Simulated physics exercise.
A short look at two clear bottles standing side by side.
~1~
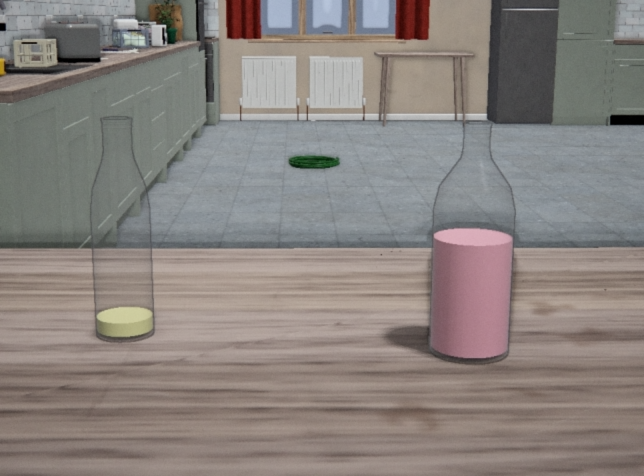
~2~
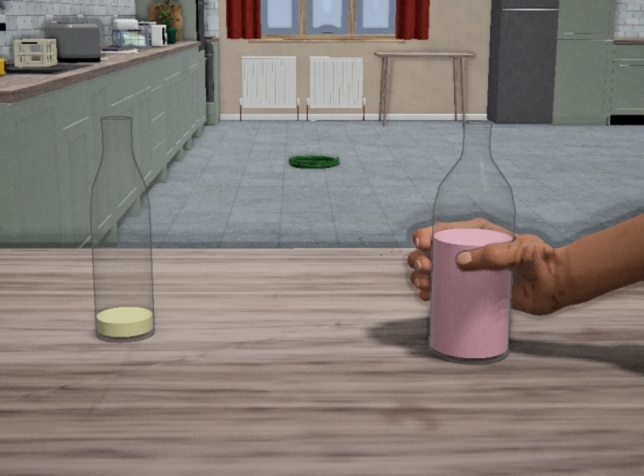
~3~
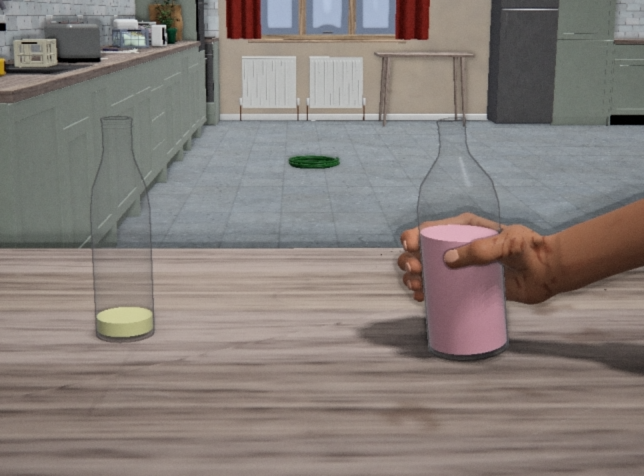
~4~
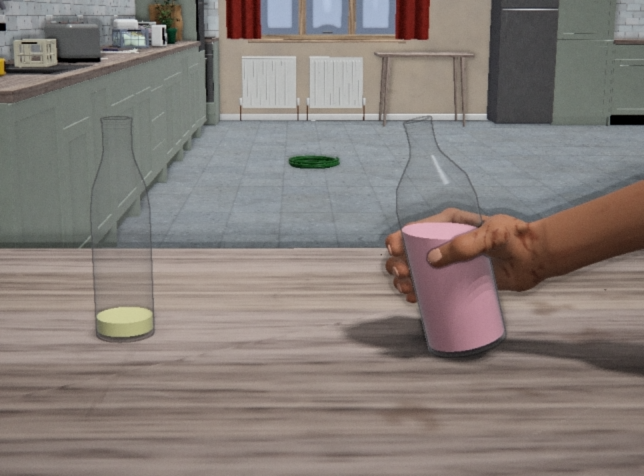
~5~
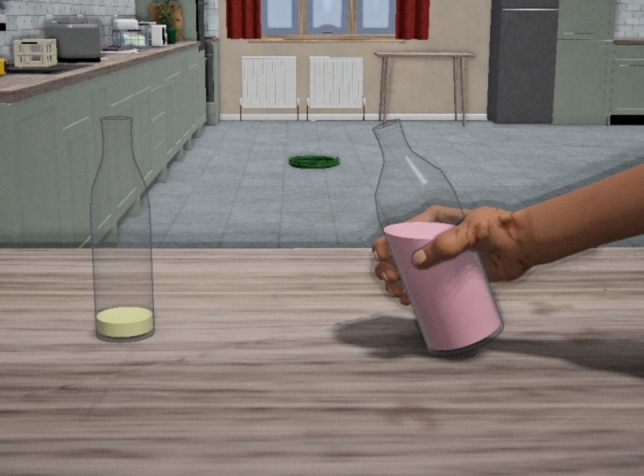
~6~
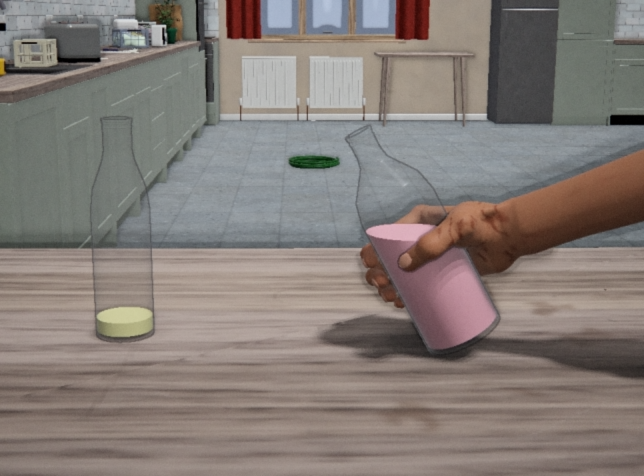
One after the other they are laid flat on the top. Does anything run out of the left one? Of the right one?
The left one stays dry and the right one runs out.
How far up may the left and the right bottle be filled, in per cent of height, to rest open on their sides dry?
About 18 and 26 per cent.
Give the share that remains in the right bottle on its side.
I make it 55 per cent.
Next, the right bottle is nearly down; right bottle, dry at the neck.
After that, the right bottle lies flat; right bottle, some has come out.
Finally, both lie flat; right bottle, some has come out; left bottle, dry at the neck.
